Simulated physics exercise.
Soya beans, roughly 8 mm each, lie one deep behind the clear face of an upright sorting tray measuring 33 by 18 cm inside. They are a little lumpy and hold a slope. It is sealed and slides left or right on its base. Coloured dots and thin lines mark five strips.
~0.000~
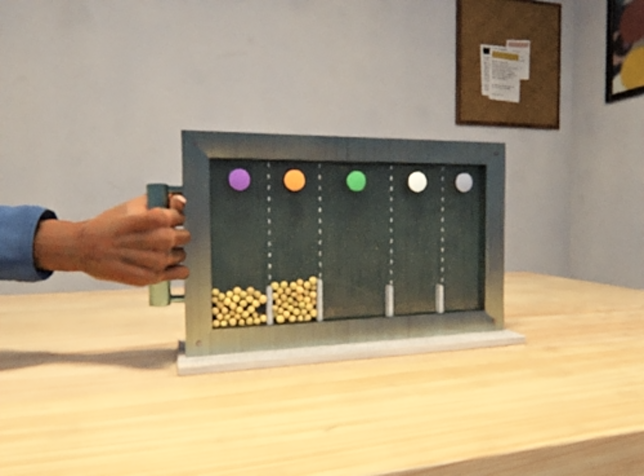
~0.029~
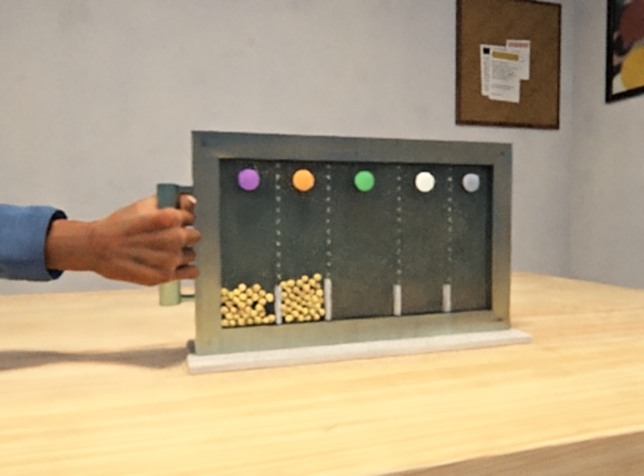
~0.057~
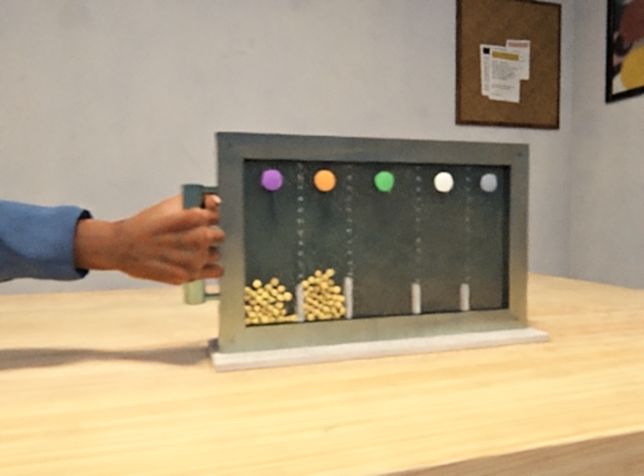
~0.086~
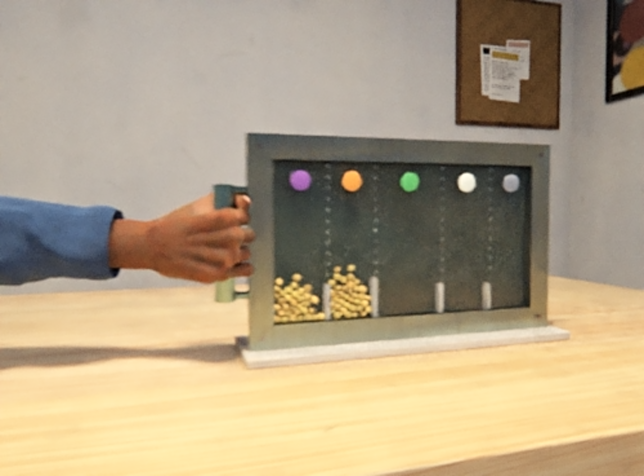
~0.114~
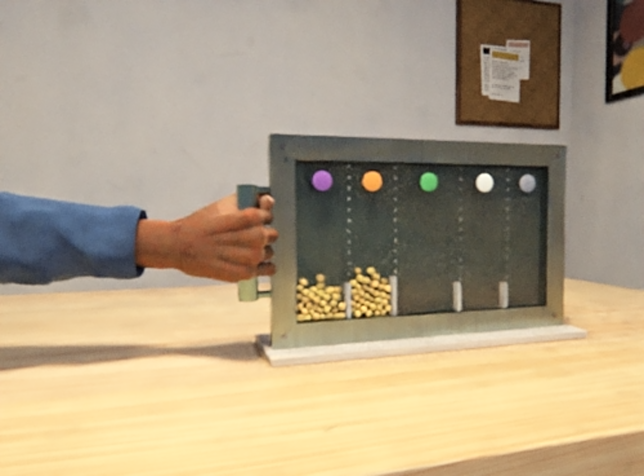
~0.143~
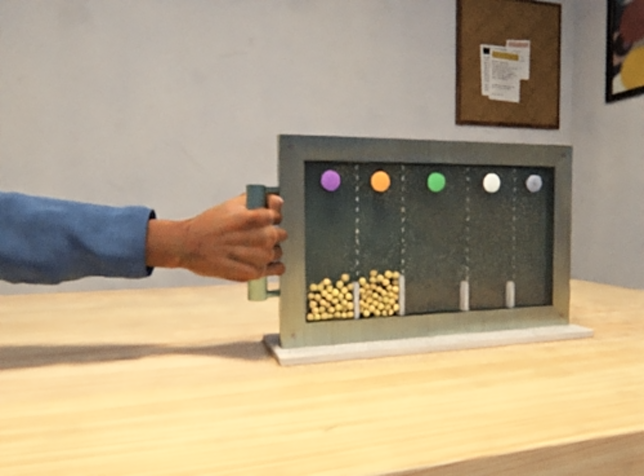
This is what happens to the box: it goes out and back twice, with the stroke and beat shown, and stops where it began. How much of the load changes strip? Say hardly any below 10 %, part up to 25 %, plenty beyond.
It is part.
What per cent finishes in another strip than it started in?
Roughly 20 per cent.
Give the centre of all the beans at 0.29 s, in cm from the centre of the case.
Some 9 cm left and 7 cm below.
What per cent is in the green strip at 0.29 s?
Some 10 per cent.
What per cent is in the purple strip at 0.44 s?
Some 45 per cent.
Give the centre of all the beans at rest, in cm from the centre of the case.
Some 9 cm left and 7 cm below.
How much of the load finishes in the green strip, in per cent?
About 10 per cent.
By 0.29 s, it is at its start; orange 50 %, purple 40 %, green 10 %; 15 % have changed strip.
By 0.44 s, it is 10 cm to the right; orange 45 %, purple 45 %, green 10 %; 15 % have changed strip.
By 0.57 s, it is at its start; orange 40 %, purple 45 %, green 10 %, white 5 %; 20 % have changed strip.
Settled by 1.2 s, it is at its start; orange 40 %, purple 45 %, green 10 %, white 5 %, grey 0 %; 20 % have changed strip.
